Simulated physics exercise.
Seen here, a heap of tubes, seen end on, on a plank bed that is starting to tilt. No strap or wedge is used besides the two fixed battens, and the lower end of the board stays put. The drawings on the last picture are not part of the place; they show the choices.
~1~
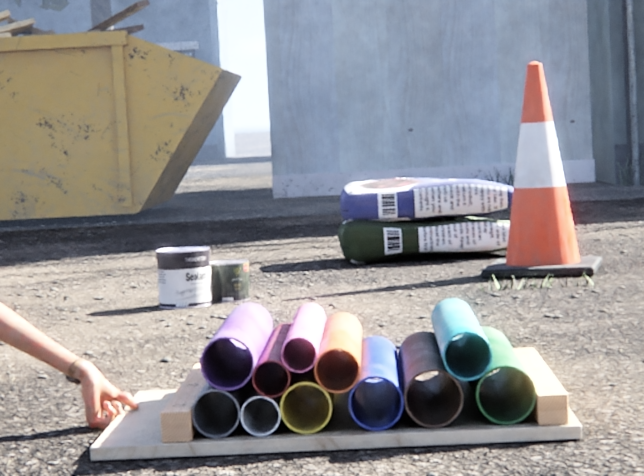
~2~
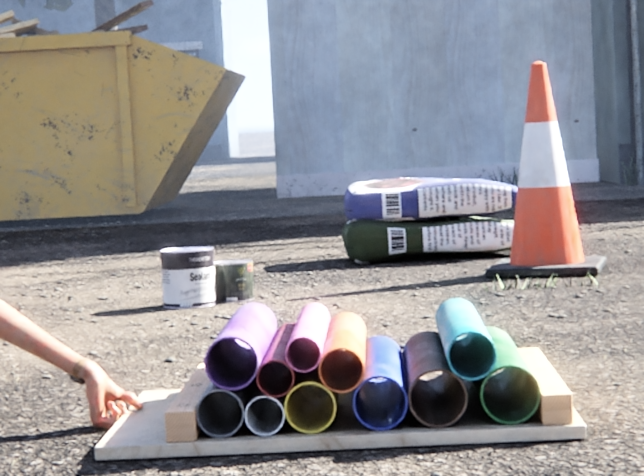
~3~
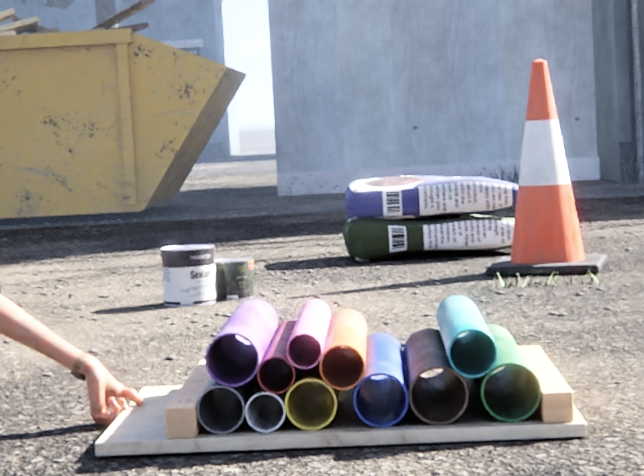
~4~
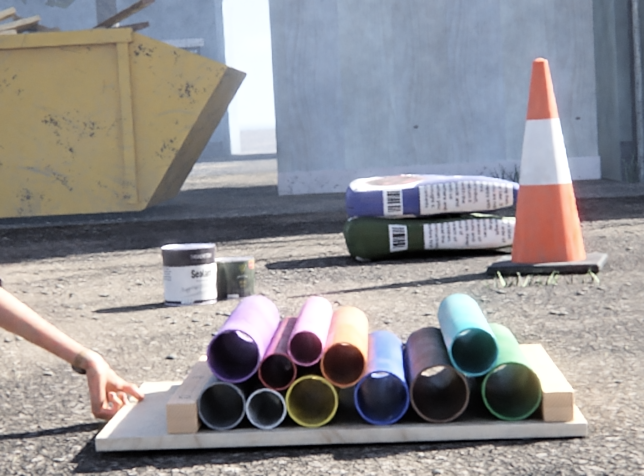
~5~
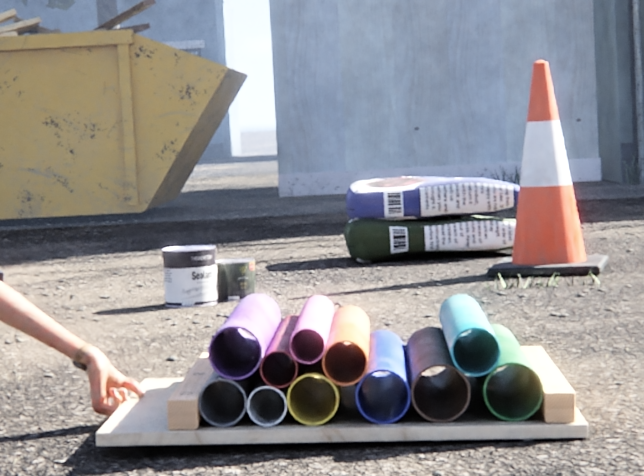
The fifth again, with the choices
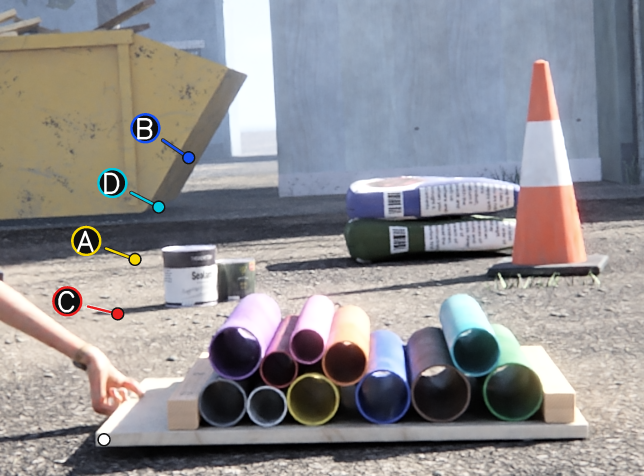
On sunlit rough ground near a yellow skip, a hand at the left slightly tilting a board stacked with colourful tubes.
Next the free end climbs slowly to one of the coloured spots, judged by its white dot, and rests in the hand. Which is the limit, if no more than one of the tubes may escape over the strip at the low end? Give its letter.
Lift it to A and no more.
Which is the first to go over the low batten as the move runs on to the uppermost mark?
First is the turquoise one.
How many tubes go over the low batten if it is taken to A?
With A, none.
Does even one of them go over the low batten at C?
No.
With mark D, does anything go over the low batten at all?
Yes.
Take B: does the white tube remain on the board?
Yes.
On the copy, A at (135, 260); B at (189, 158); C at (118, 314); D at (159, 207); the white dot at (104, 440).
On A. First, board at 15°.
Then, board at 24°.
Finally, board at 24°, none over the low batten.
By contrast, B five over the low batten; C none over the low batten; D five over the low batten.
